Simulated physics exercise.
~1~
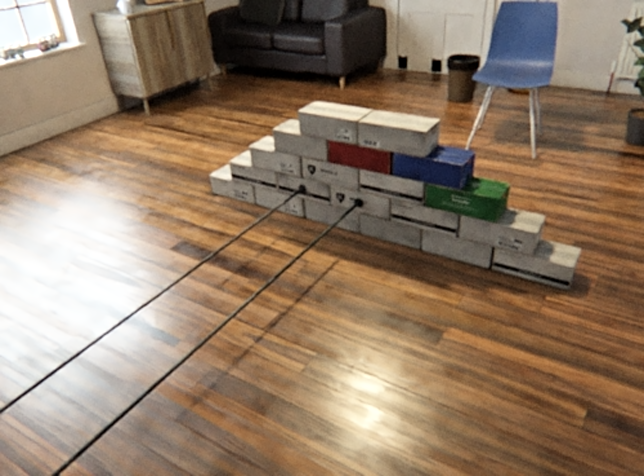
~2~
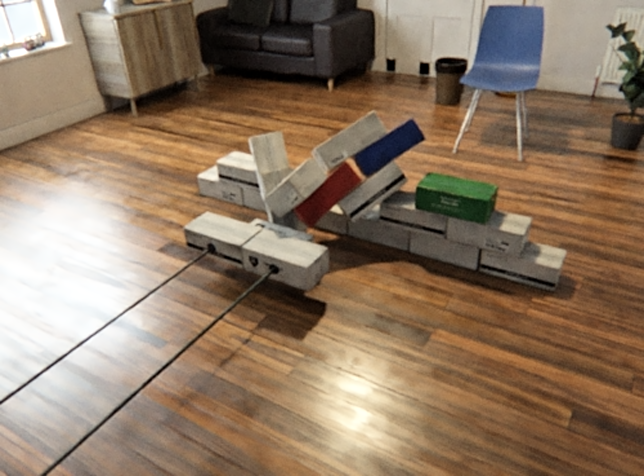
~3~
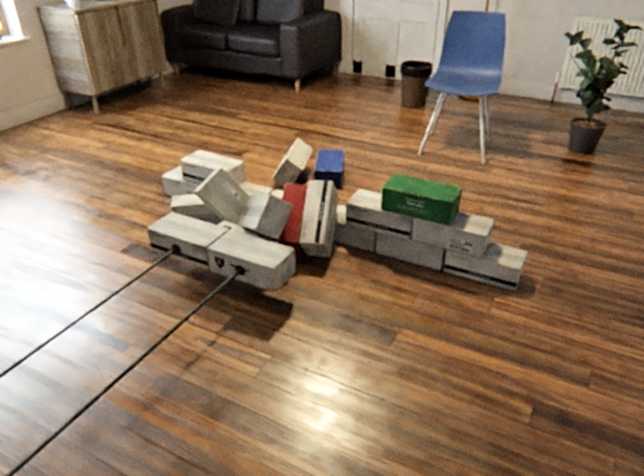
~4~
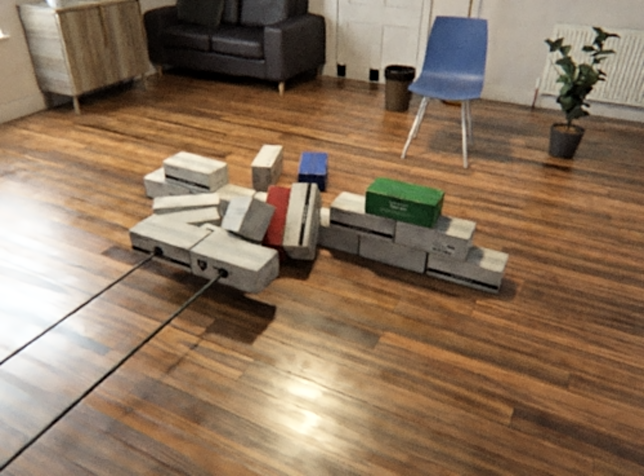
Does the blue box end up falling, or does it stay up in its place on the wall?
The blue box falls. It tips as the wall caves in and ends up lower, behind the heap of boxes.
